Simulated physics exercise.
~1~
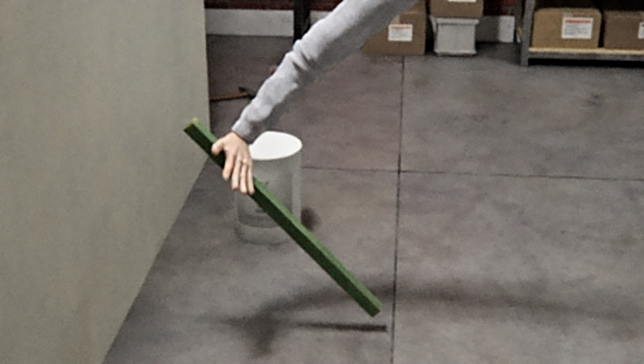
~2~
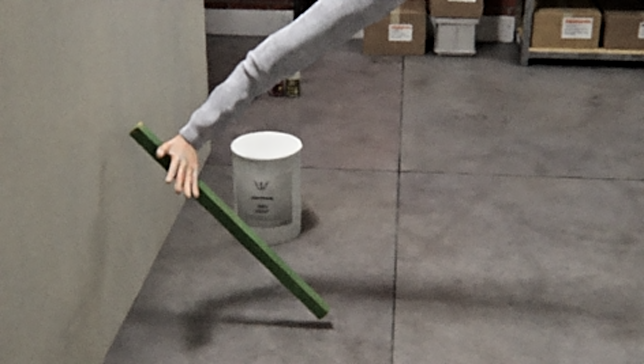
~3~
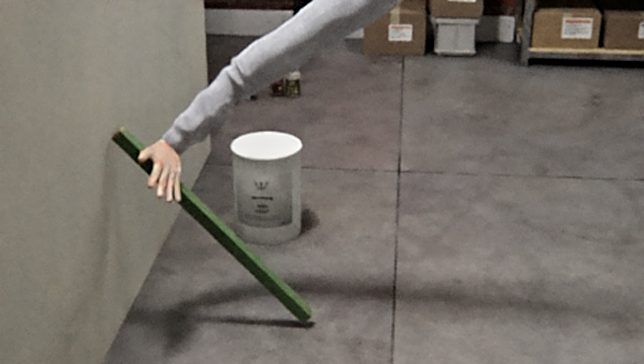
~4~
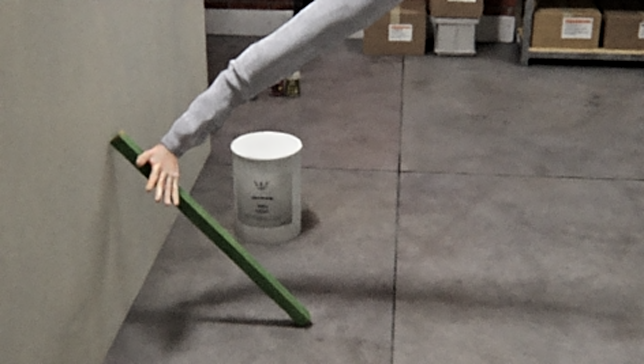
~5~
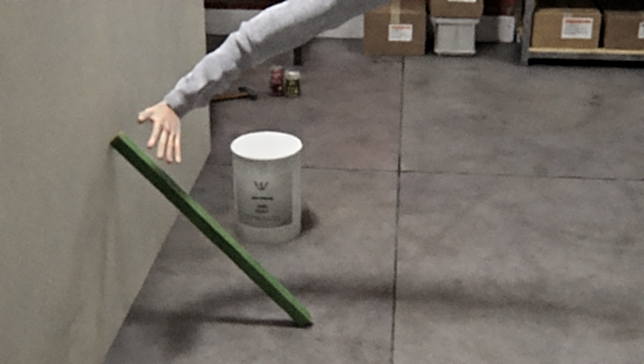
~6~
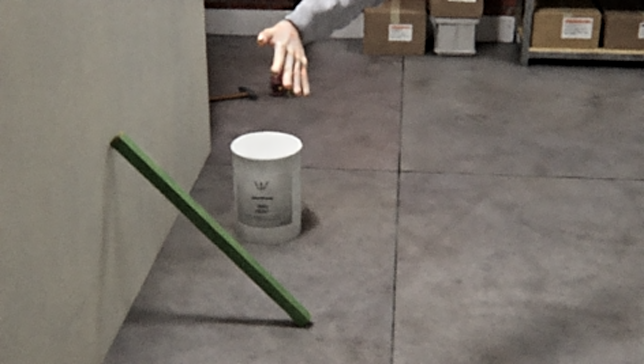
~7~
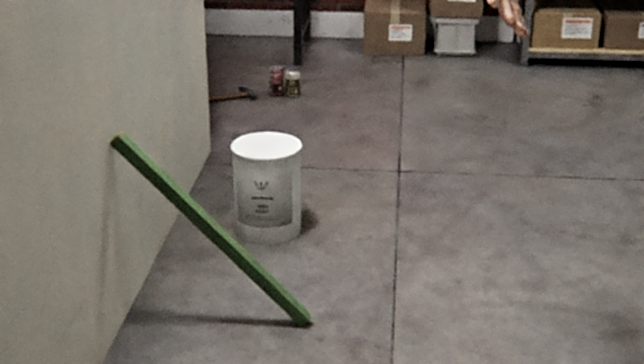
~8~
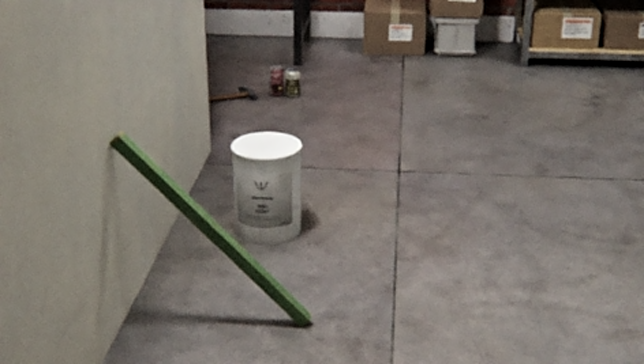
Green pole moving left in a hand's grip to lean against a pale wall, staying propped near a white pail after release.
